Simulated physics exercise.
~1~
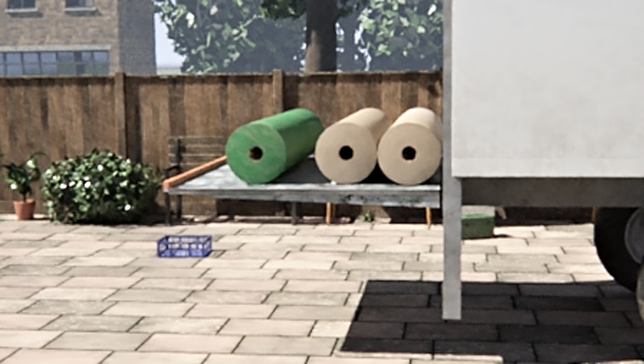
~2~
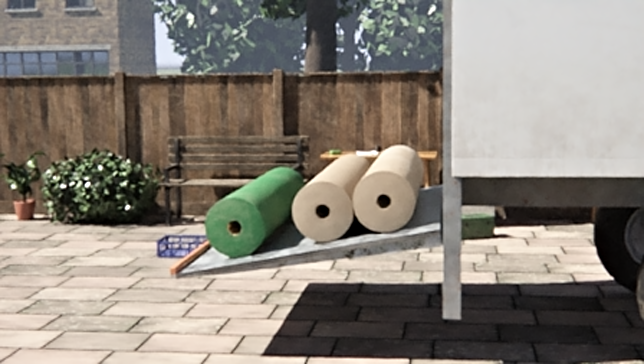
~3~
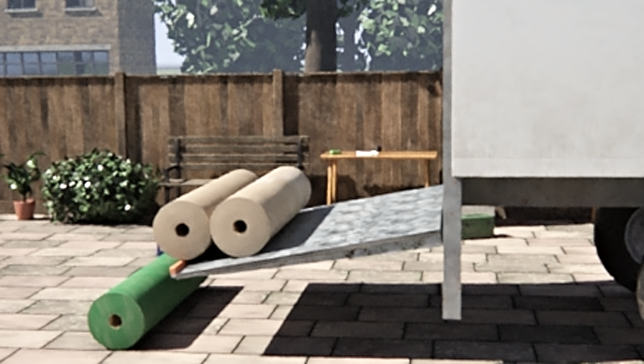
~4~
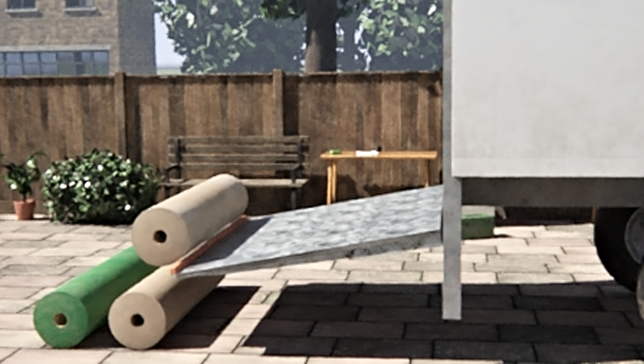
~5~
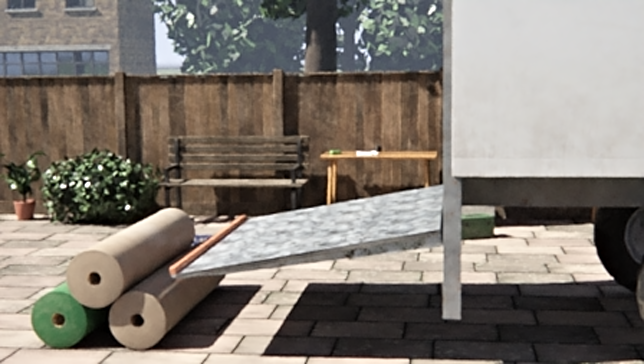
In a paved yard, a truck's lift platform tilts and three rolls tumble off, green first.
